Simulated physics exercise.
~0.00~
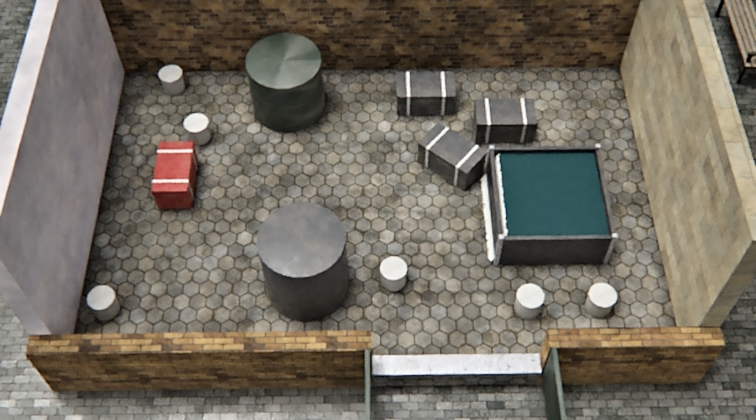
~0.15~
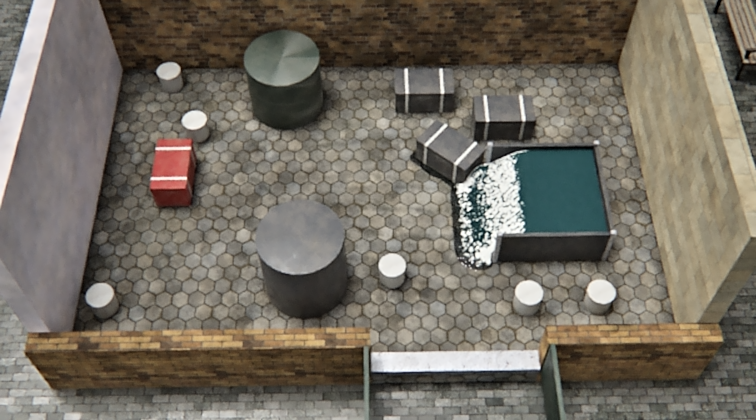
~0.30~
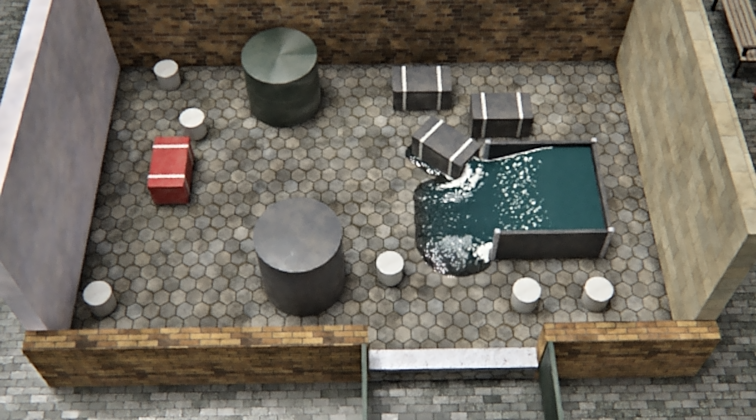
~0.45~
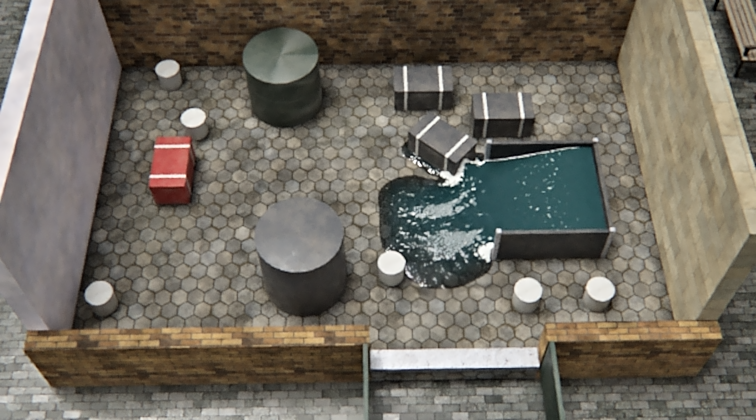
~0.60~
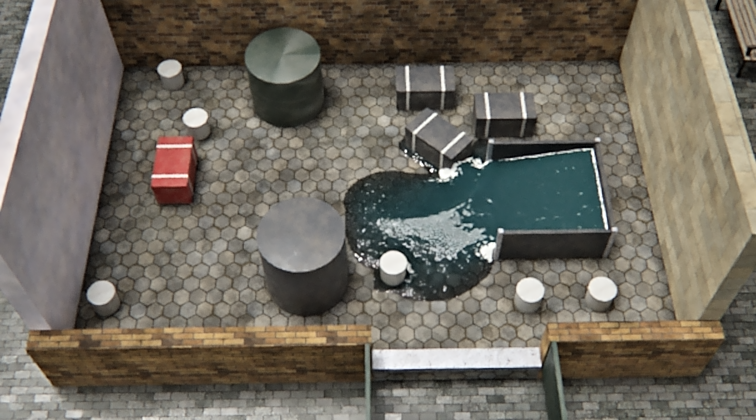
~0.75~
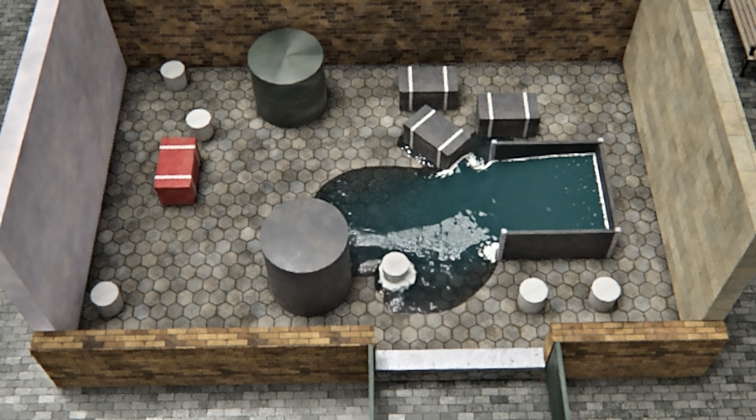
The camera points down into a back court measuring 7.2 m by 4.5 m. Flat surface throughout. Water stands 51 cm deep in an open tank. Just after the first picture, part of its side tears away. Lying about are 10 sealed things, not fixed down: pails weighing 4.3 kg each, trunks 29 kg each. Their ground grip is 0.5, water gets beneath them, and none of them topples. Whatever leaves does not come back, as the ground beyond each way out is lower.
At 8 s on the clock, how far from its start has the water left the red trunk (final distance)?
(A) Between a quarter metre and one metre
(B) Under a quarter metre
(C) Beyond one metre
Between a quarter metre and one metre.
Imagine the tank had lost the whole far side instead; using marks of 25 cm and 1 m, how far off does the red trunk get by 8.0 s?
What happens next is that the red trunk does not really budge.
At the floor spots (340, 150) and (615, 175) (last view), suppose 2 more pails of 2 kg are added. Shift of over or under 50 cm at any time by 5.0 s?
As asked, in order: Clear of the mark; shy of the mark.
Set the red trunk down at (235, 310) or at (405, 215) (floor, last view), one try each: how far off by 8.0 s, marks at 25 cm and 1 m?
Well, the first time it keeps still, and the second time it covers a big distance.
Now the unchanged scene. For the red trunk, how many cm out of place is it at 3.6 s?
About 80 cm.
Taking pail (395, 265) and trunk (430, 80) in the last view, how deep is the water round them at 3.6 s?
2 and 1 cm.
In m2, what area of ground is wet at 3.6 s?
About 22 m2.
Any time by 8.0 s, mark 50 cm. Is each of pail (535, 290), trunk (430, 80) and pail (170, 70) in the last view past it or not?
Results in listed order: Falls short / falls short / exceeds.
After 1.6 s the red trunk is near (175, 162), 0.0 m from its start, aground; 0 of 10 are out; 1 afloat.
After 3.6 s the red trunk is near (116, 154), 0.8 m from its start, afloat; 0 of 10 are out; 4 afloat.
After 5.6 s the red trunk is near (122, 154), 0.7 m from its start, aground; 0 of 10 are out; 3 afloat.
After 8.0 s the red trunk is near (122, 154), 0.7 m from its start, aground; 0 of 10 are out; 2 afloat.
